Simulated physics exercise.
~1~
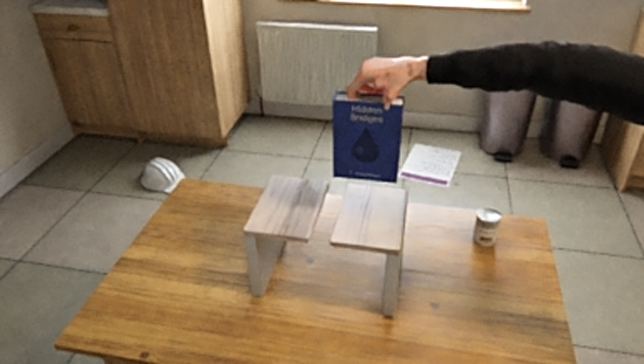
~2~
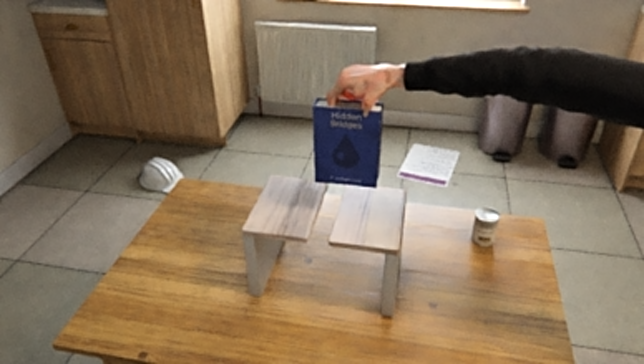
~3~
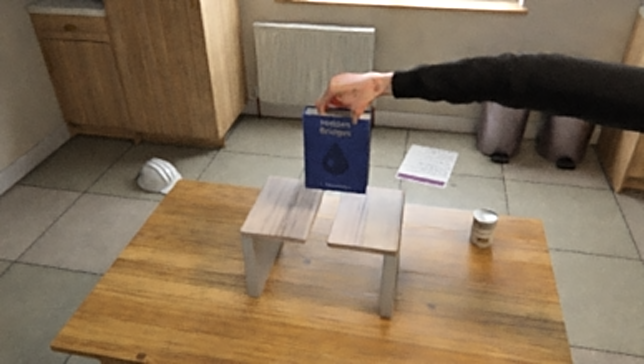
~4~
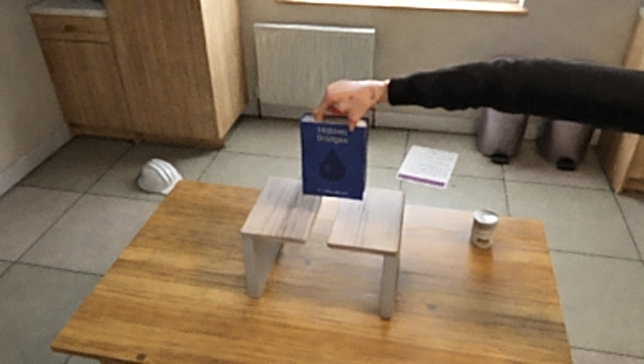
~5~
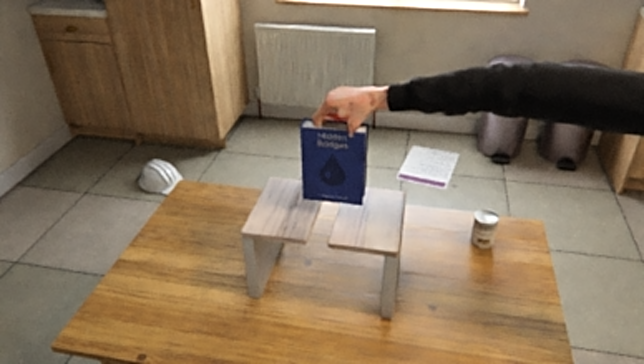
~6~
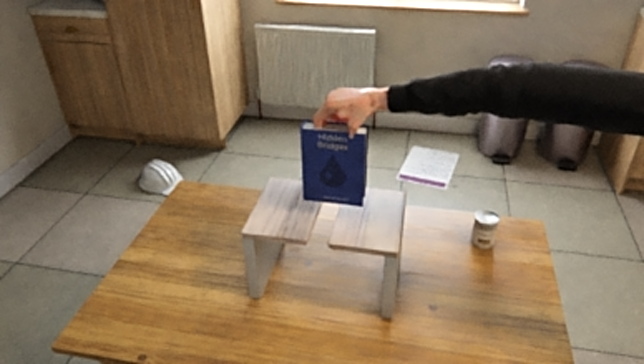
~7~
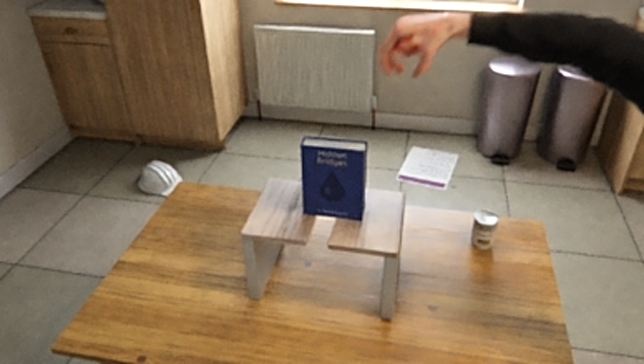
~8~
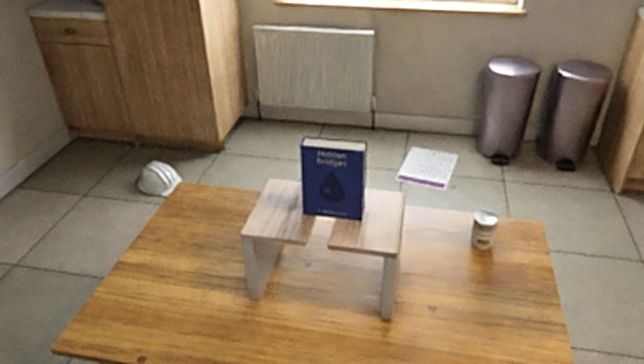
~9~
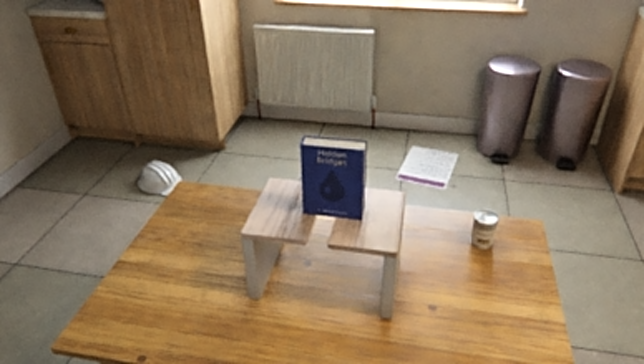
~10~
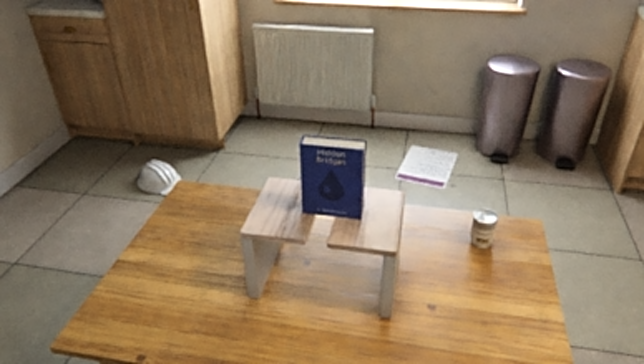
In the video, a hand moves an upright blue book left and lowers it over the gap between two small supports on a wooden table, near a tin. The hand lets go and withdraws, and the book stays standing on top, bridging the gap.
